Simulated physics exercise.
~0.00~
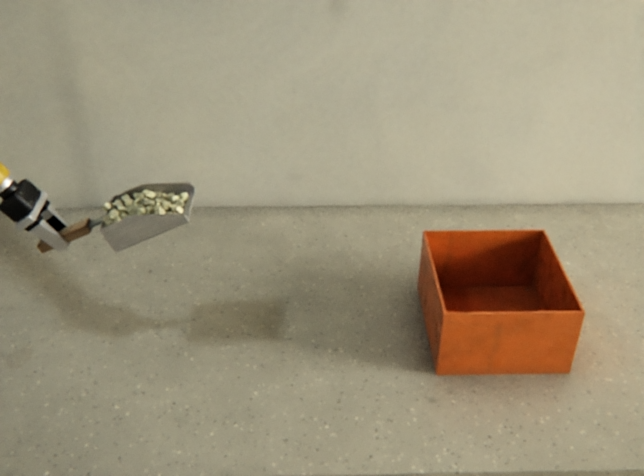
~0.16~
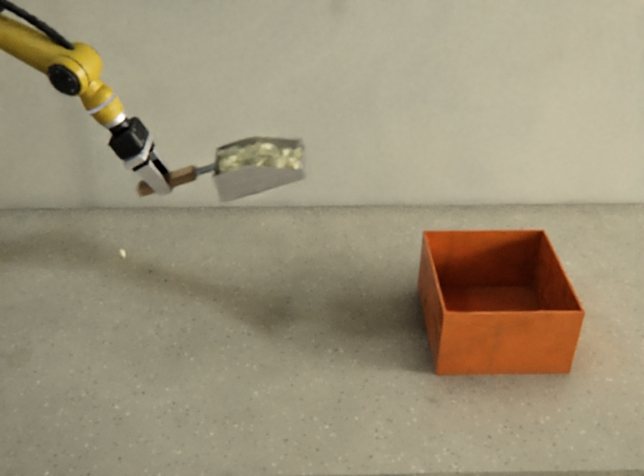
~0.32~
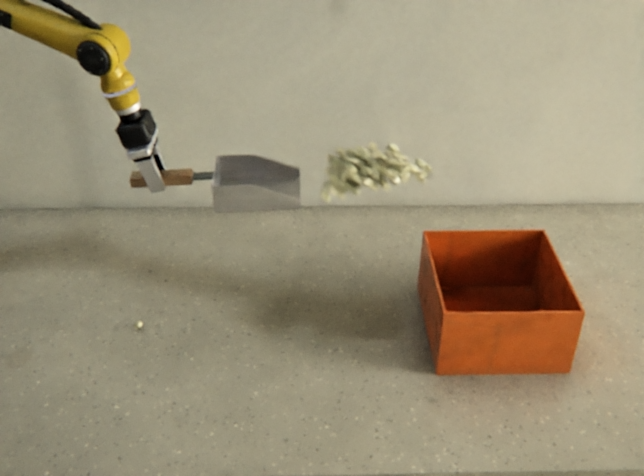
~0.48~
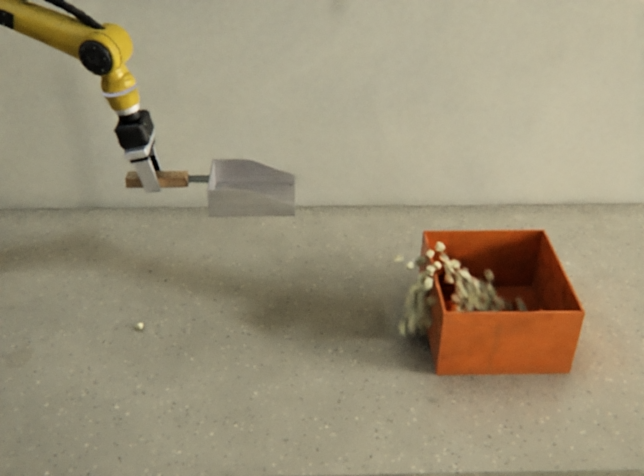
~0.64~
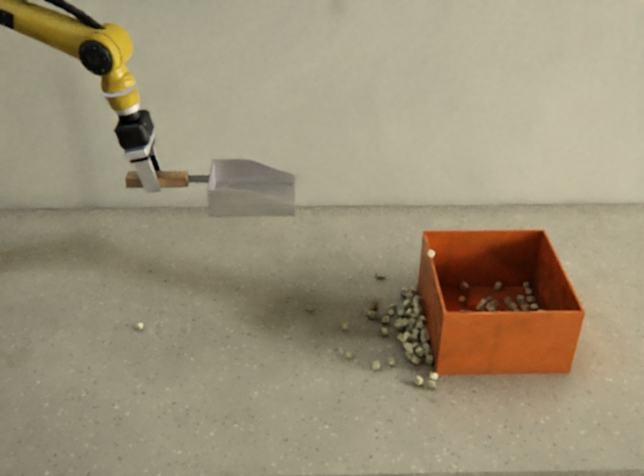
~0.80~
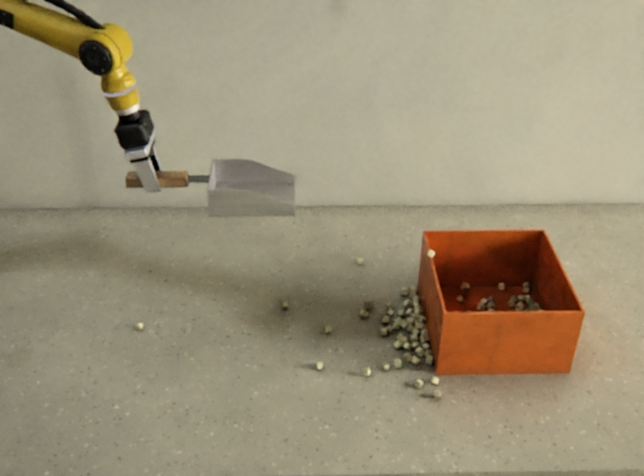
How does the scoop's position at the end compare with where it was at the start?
At the end the scoop is farther to the right and slightly higher than at the start, closer to the orange box but still to its left.
